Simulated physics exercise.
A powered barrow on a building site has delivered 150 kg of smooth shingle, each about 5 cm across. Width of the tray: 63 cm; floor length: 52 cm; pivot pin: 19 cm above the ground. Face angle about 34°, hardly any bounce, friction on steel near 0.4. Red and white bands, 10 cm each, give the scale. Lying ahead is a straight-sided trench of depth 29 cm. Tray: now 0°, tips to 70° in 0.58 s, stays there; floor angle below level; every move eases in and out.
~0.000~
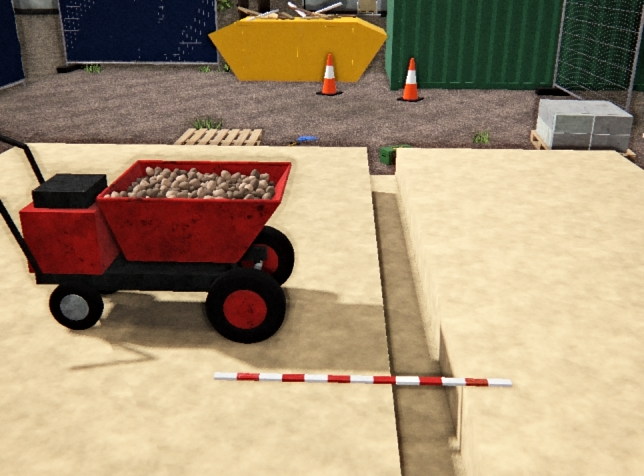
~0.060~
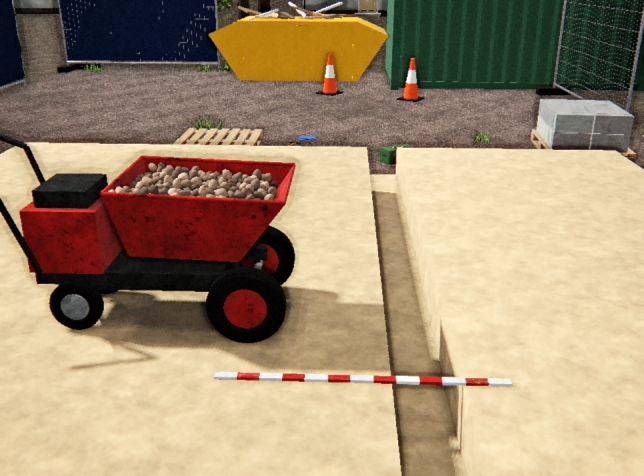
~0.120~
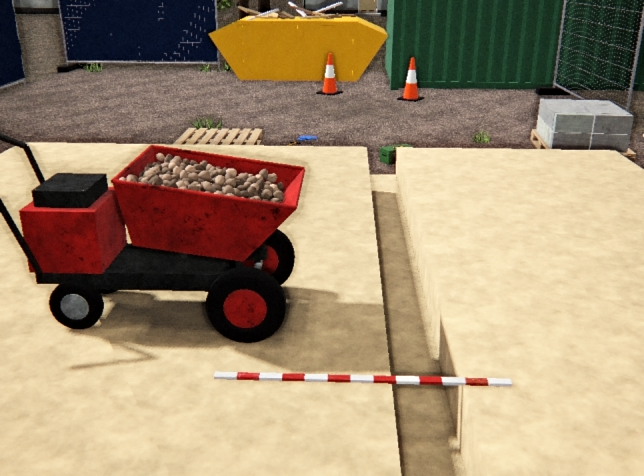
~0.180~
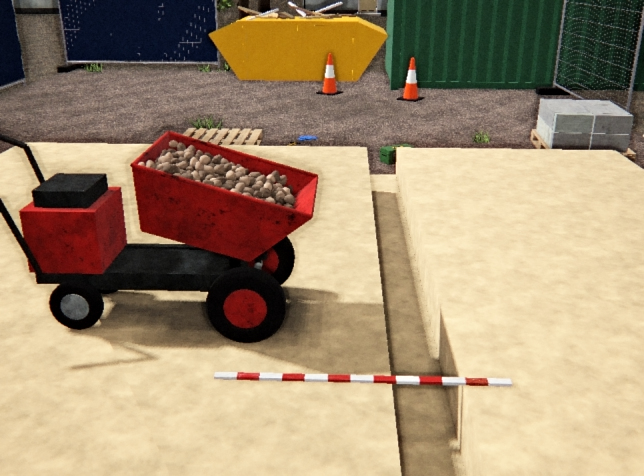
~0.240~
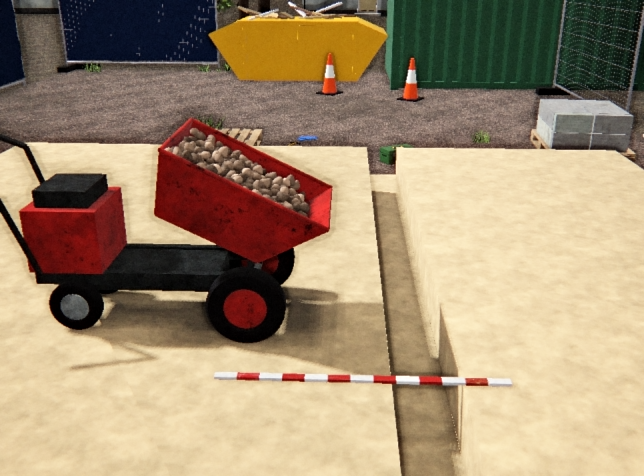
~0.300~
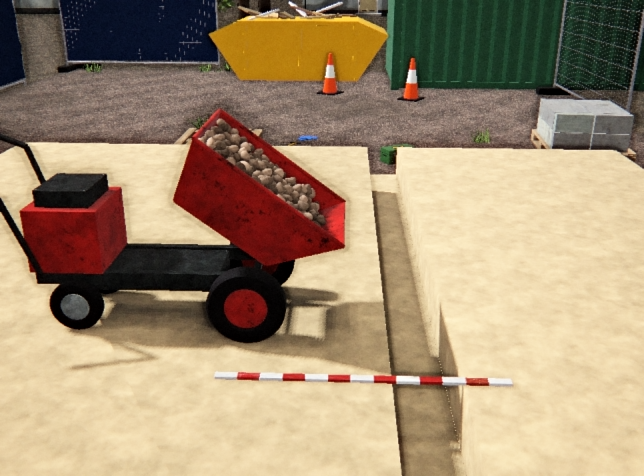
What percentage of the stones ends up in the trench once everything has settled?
About 81 per cent.
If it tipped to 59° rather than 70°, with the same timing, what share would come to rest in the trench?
In that case around 55 percent.
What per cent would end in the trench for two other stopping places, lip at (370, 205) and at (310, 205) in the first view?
That gives roughly 15 per cent and roughly 60 per cent.
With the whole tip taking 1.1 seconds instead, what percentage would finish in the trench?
I'd put it at some 95 in a hundred.
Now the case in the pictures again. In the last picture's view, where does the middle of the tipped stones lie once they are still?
Centre estimate: Around (418, 344).
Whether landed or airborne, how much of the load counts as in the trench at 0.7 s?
I'd put it near 25 per cent.
After 0.4 s the floor is at 58°; 100 % in the tray; the foremost stones are at (347, 247).
After 0.7 s the floor is at 70°; 71 % in the tray, 3 % short of the trench, 26 % in the trench; the foremost stones are at (440, 347).
After 1.0 s the floor is at 70°; 19 % in the tray, 3 % short of the trench, 60 % in the trench, 18 % past the trench; the foremost stones are at (605, 323).
After 3.0 s the floor is at 70°; 0 % in the tray, 2 % short of the trench, 81 % in the trench, 18 % past the trench; the foremost stones are past the picture's edge.
